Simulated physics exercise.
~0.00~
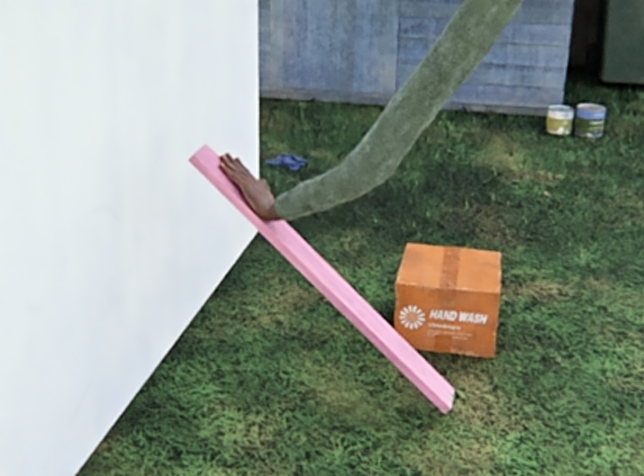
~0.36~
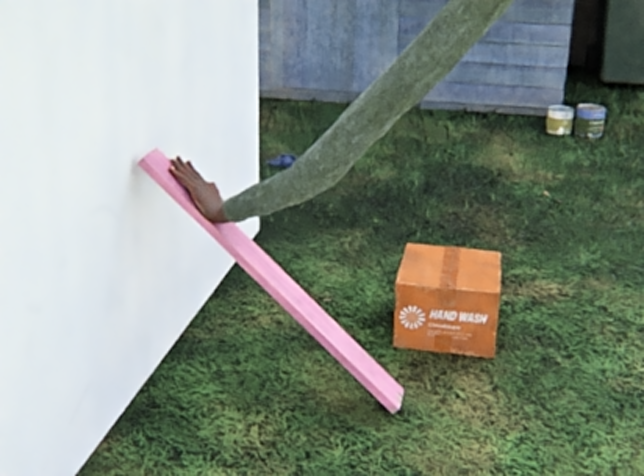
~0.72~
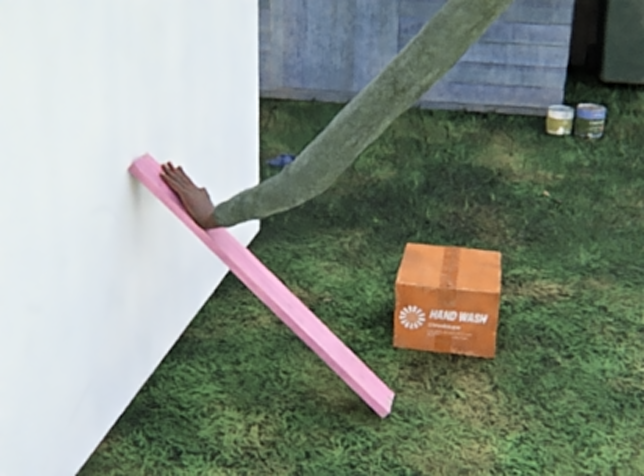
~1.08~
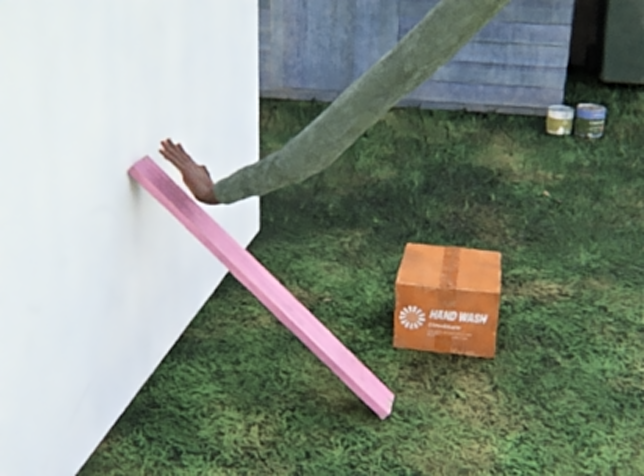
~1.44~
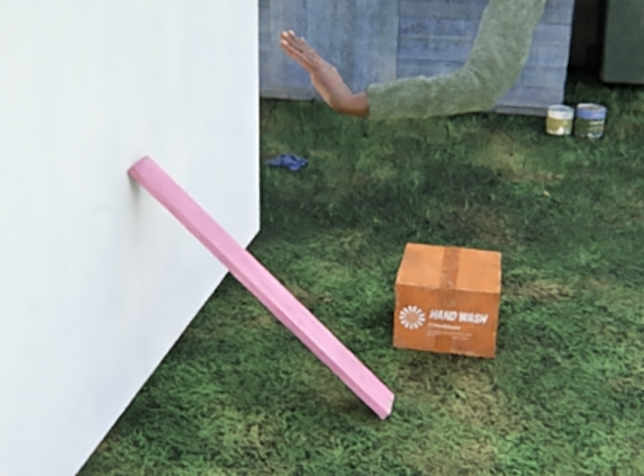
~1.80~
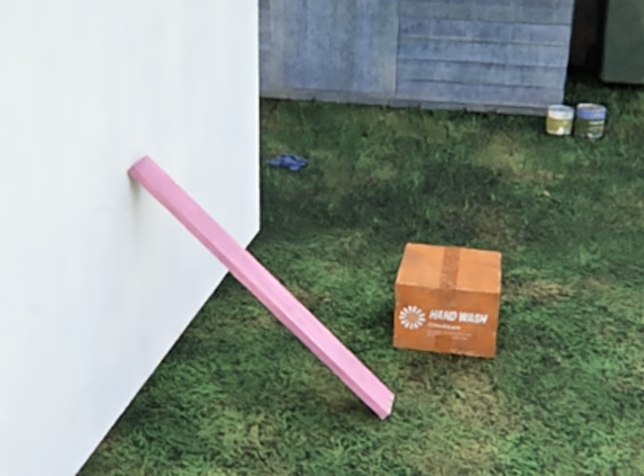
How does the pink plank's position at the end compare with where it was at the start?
At the end the pink plank is a little farther to the left than it was at the start, and farther from the orange box.
